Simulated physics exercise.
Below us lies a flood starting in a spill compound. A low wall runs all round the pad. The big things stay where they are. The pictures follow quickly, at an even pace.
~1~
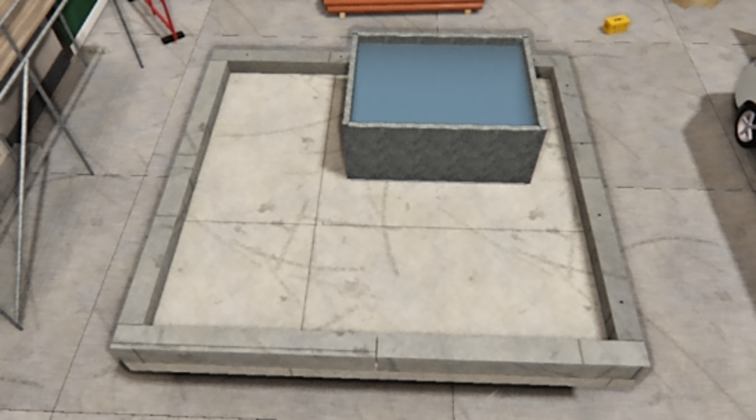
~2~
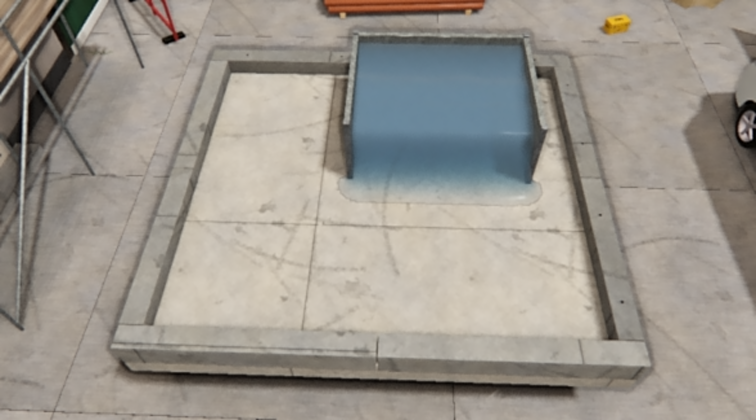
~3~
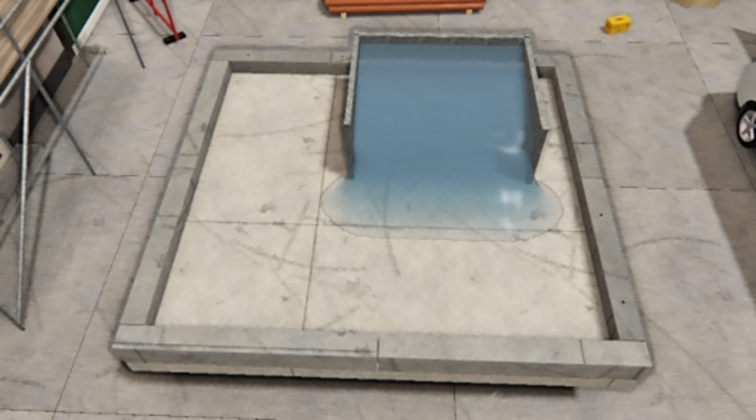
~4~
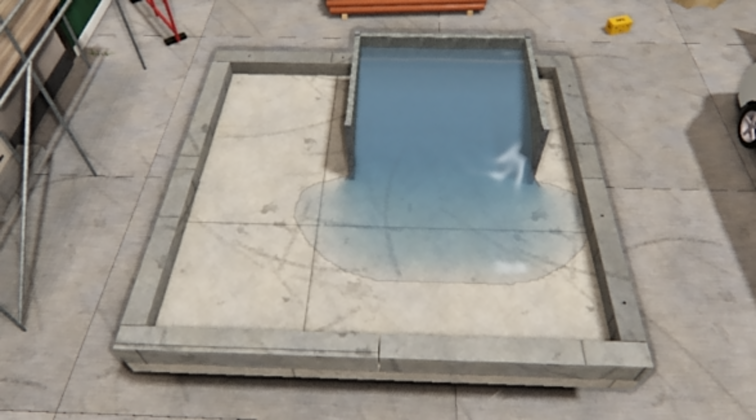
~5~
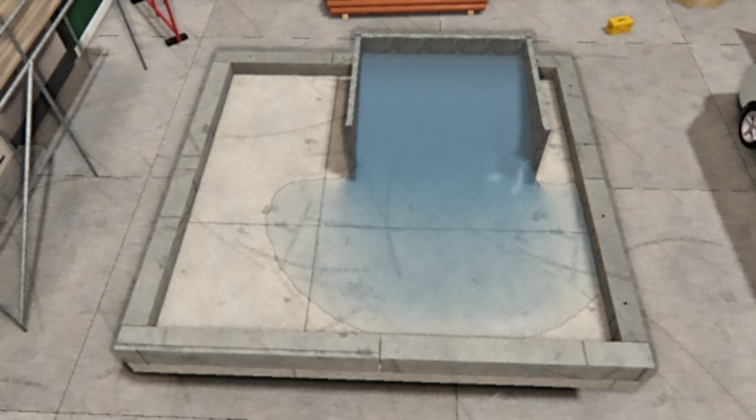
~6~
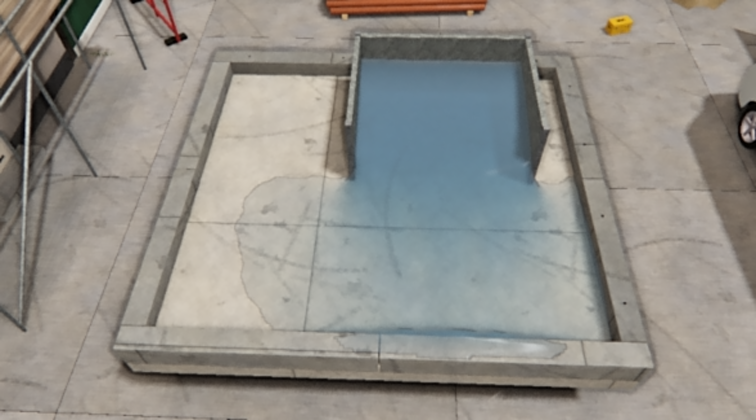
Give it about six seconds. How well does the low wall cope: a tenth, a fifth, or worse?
Over the wall goes above a fifth.
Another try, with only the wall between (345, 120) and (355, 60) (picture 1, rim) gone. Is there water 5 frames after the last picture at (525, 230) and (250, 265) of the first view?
In turn: Free of water, wet.
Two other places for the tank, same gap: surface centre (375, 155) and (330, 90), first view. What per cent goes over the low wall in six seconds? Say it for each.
In turn 36 and 24 per cent.
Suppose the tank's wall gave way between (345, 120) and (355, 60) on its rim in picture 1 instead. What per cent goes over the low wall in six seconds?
Some 22 per cent.
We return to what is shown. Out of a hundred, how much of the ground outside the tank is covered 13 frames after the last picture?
Near 65 in a hundred.
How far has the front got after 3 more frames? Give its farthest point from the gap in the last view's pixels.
Roughly at (174, 335).
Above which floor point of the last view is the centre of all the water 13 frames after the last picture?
Close to (416, 241).
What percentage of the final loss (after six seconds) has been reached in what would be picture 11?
Roughly 20 per cent.
A moment on, water covers 50 % of the floor; the low wall has let 1 % over.
Next, water covers 55 % of the floor; the low wall has let 5 % over.
Then, water covers 60 % of the floor; the low wall has let 21 % over.
Later, water covers 80 % of the floor; the low wall has let 24 % over.
In the end, water covers 85 % of the floor; the low wall has let 24 % over.
